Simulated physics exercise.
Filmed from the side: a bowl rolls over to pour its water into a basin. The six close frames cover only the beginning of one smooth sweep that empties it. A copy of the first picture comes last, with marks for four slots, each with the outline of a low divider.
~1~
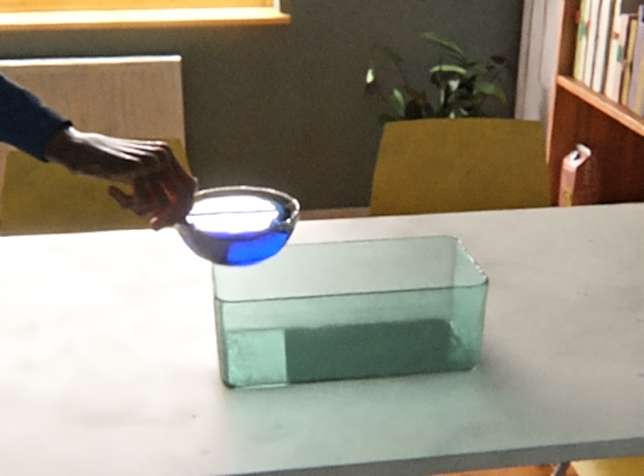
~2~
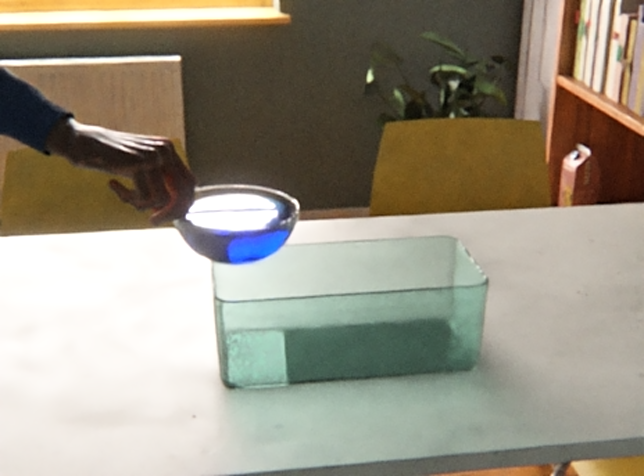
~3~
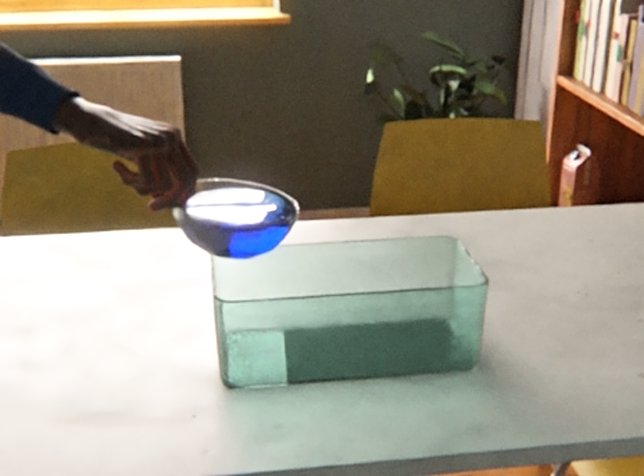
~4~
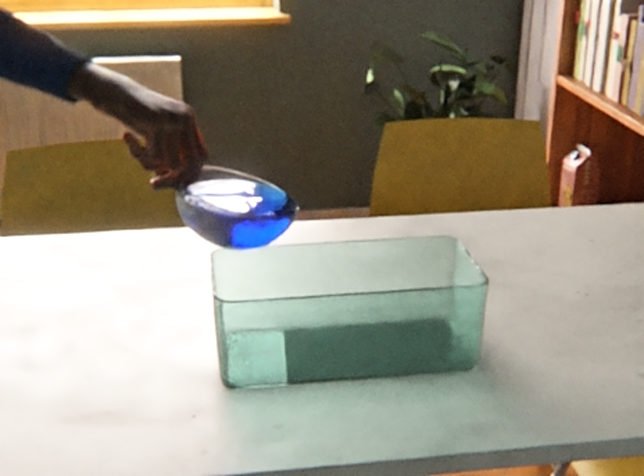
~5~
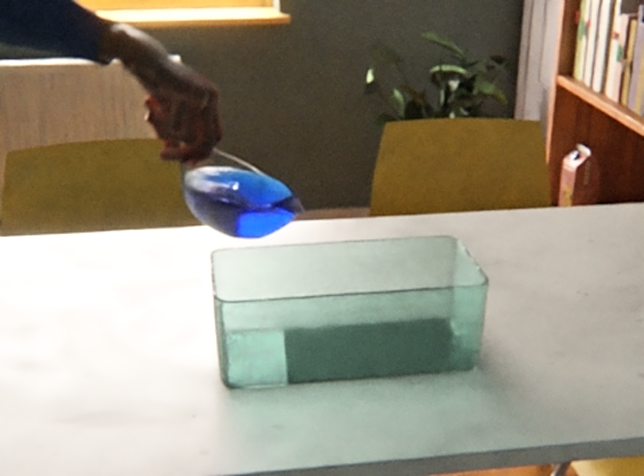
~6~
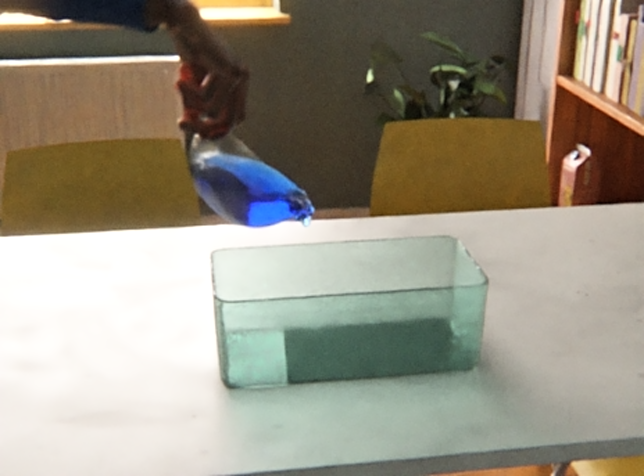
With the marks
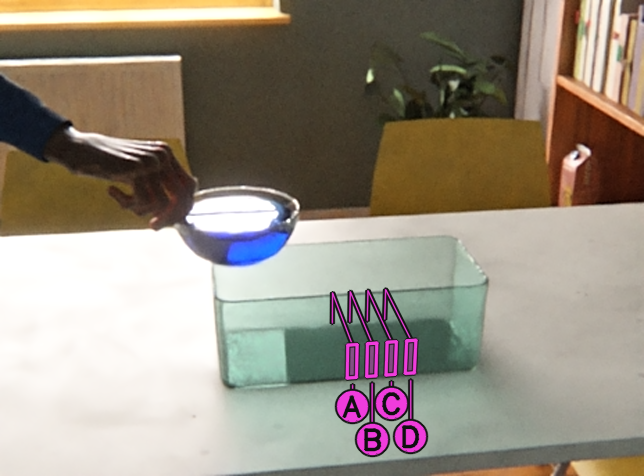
At first, a hand at the left holds a glass bowl of blue liquid nearly level above a clear greenish basin on a white table. The hand rises and tips the bowl to the right, more and more steeply, until a little liquid slips over the lower lip above the basin.
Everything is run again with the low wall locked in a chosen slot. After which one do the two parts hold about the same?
Slot C does it best.
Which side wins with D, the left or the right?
The left side.
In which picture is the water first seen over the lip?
In picture 4.
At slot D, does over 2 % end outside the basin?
Yes, it does.
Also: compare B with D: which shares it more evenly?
Here it is slot B.
In magenta, A at (352, 384); B at (372, 383); C at (391, 381); D at (410, 380).
With A, about 24 % ends left of the wall and 72 % right of it; 5 % is lost outside.
With B, about 29 % ends left of the wall and 66 % right of it; 5 % is lost outside.
With C, about 45 % ends left of the wall and 49 % right of it; 6 % is lost outside.
With D, about 79 % ends left of the wall and 13 % right of it; 8 % is lost outside.
